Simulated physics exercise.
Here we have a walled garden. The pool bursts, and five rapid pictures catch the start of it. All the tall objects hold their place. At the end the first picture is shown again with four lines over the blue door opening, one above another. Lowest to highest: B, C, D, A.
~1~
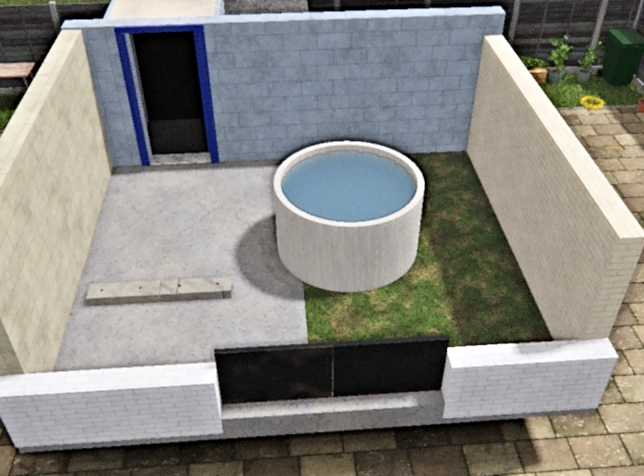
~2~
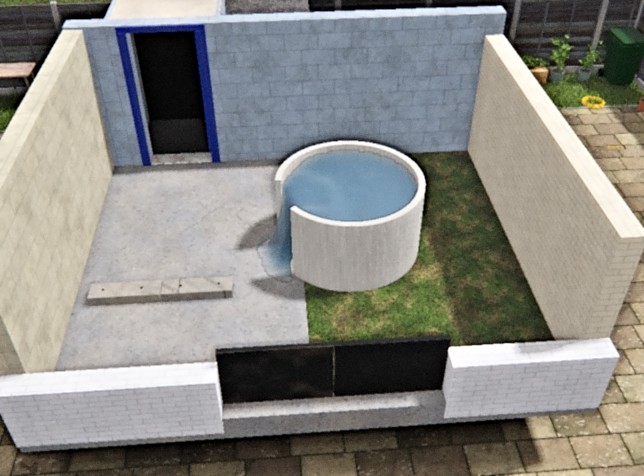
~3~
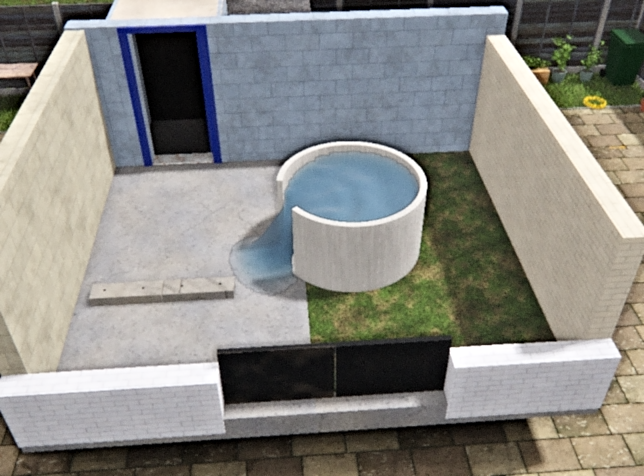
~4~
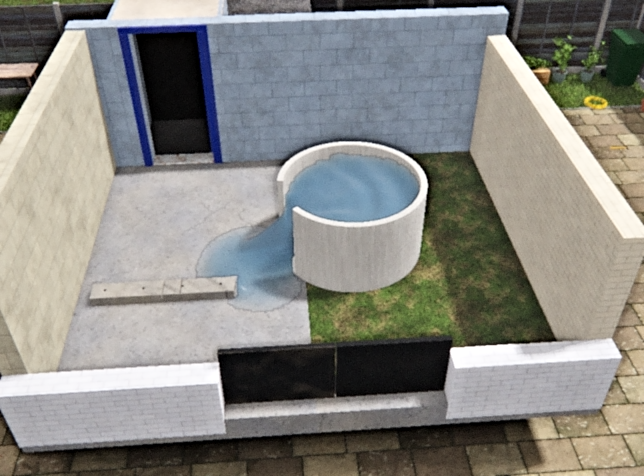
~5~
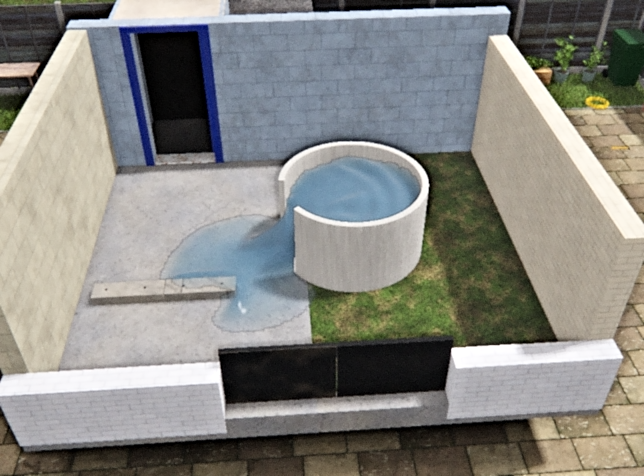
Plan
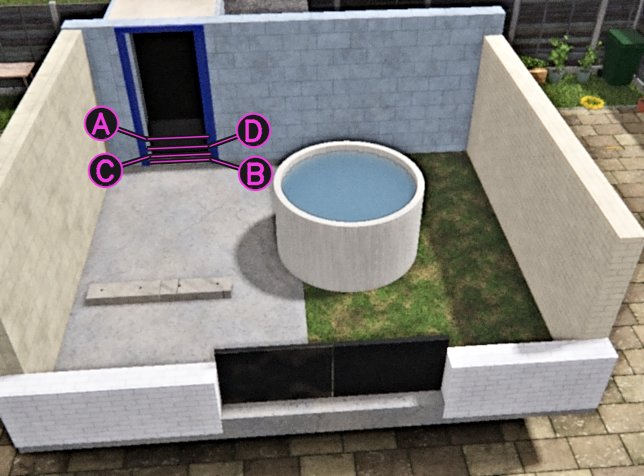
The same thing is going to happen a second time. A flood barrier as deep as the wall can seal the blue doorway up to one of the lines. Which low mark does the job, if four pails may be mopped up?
Choose C.
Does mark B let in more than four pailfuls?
Yes.
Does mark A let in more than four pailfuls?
No.
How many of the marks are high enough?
Three of the four.
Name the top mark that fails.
That would be B.
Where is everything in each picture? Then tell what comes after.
Water in the pool at rest, its middle at (349, 186); foot of the blue doorway at (181, 163); shut gate at (332, 352).
Water covers 1 % of the ground and shows as far out as (273, 240).
Water covers 3 % of the ground and shows as far out as (236, 255).
Water covers 6 % of the ground and shows as far out as (205, 280).
Water covers 11 % of the ground and shows as far out as (165, 284).
On the marked copy, A at (177, 137); B at (180, 160); C at (180, 155); D at (178, 147); from the bottom up B, C, D, A.
If A is chosen, nothing gets over.
If B is chosen, about 13 bucketfuls get in.
If C is chosen, a bucket or two gets in.
If D is chosen, nothing gets over.
